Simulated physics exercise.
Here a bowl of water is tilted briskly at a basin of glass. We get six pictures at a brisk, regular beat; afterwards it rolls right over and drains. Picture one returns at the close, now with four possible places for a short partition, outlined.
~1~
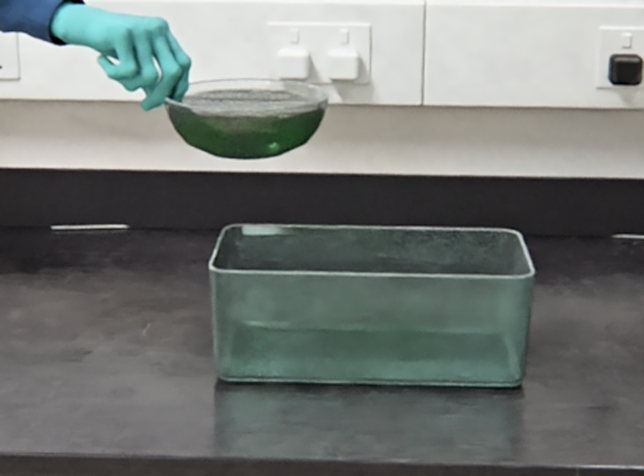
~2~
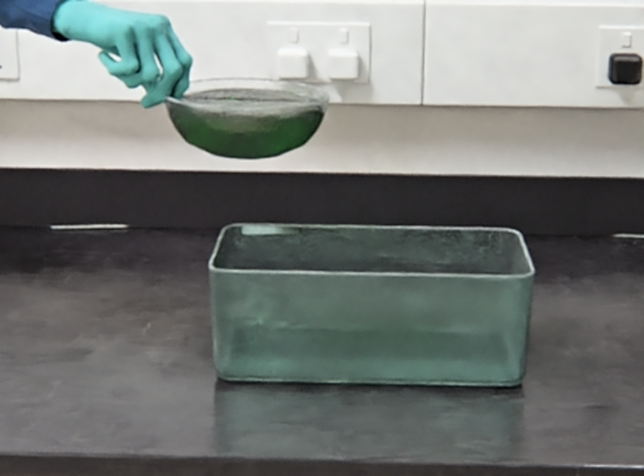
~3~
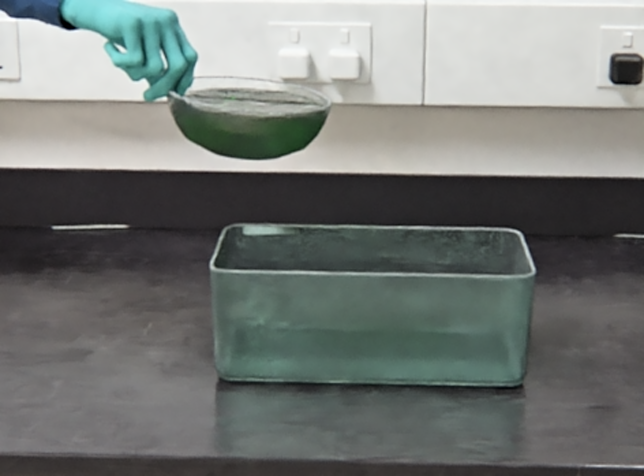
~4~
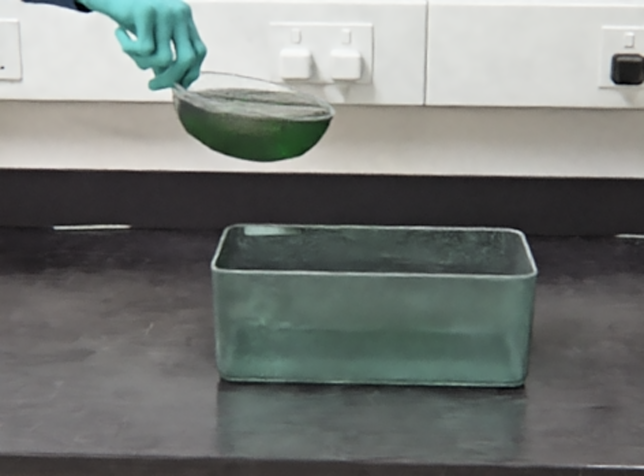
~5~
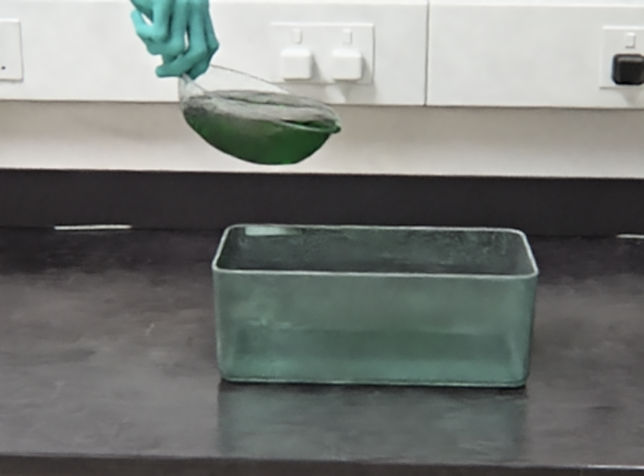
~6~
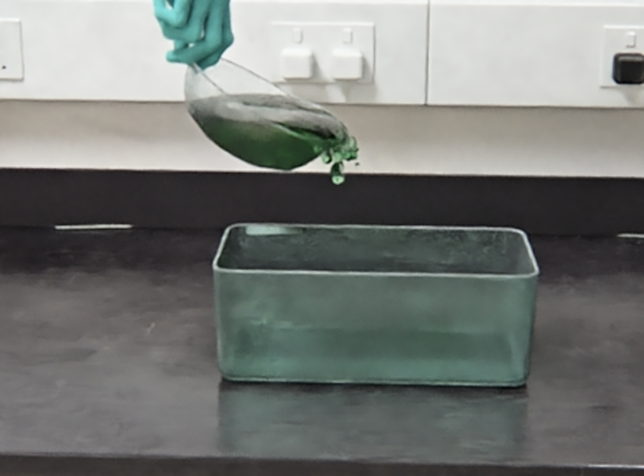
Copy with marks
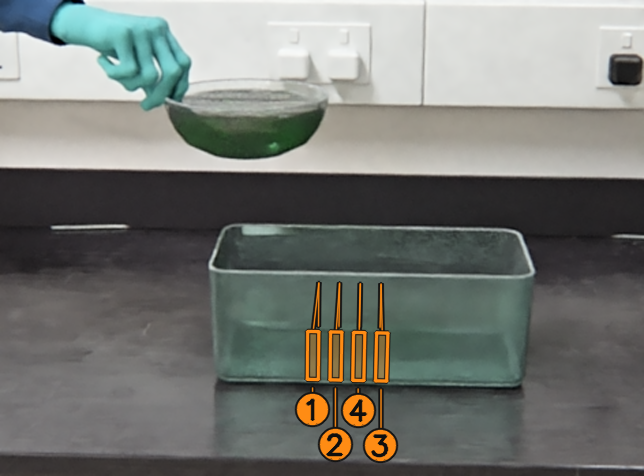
A gloved hand tilts a glass bowl rightward above a glass basin, and green liquid spills over its lip.
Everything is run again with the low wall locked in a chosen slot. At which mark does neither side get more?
3.
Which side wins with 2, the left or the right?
More ends on the right.
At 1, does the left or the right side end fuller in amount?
The right side.
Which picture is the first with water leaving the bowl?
Picture 5.
On the marked copy, 1 at (312, 387); 2 at (335, 388); 3 at (380, 389); 4 at (358, 388).
Choosing 1, about 9 % ends left of the wall and 90 % right of it.
Choosing 2, about 15 % ends left of the wall and 84 % right of it.
Choosing 3, about 47 % ends left of the wall and 52 % right of it.
Choosing 4, about 26 % ends left of the wall and 73 % right of it.
